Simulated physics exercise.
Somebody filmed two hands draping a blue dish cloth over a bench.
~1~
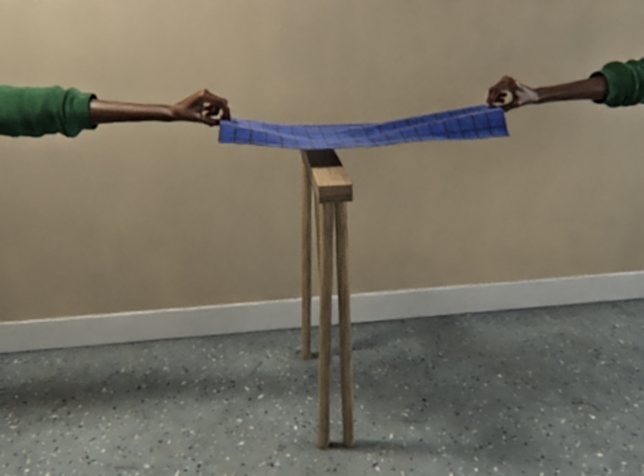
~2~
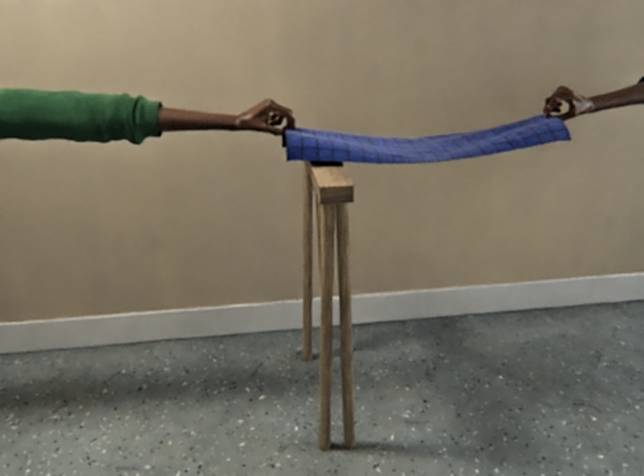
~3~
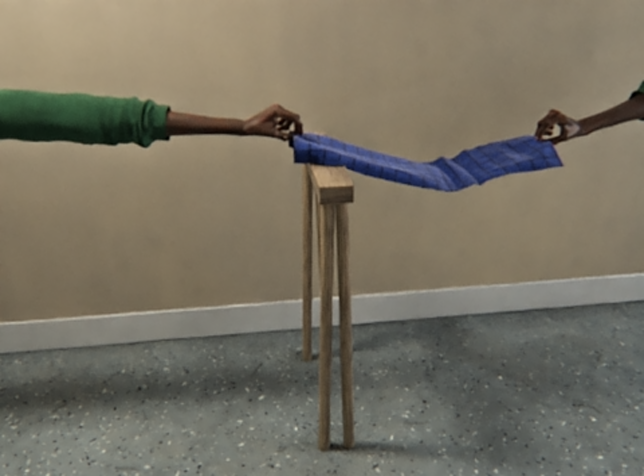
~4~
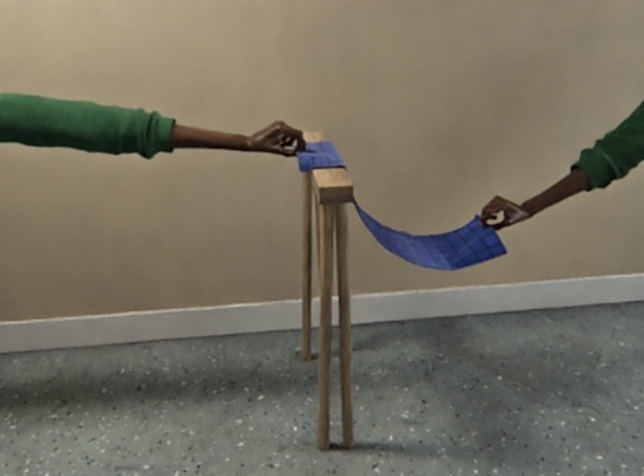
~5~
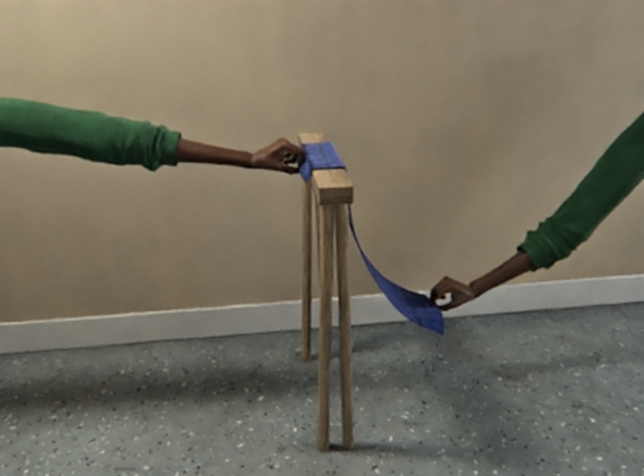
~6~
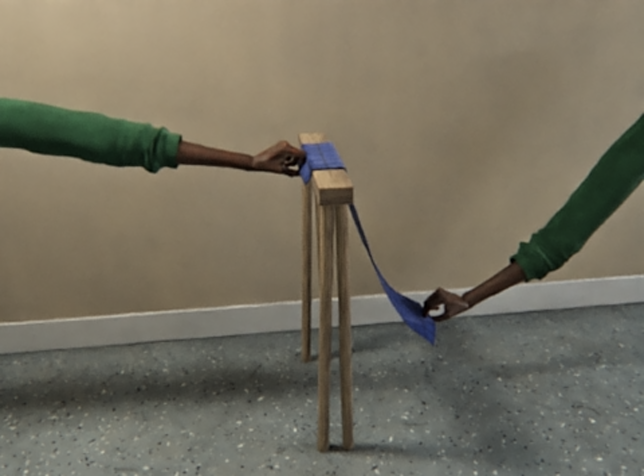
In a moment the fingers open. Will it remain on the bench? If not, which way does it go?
In the end the blue dish cloth goes down on the right side.
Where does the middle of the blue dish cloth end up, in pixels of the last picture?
At about (367, 394).
Then, 0.38 s later than the last view, dish cloth clear of the top and falling near (367, 324).
Then, 0.62 s later than the last view, dish cloth in a heap on the floor near (367, 393).
Finally, dish cloth in a heap on the floor near (367, 394). The blue dish cloth is pulled rightwards.
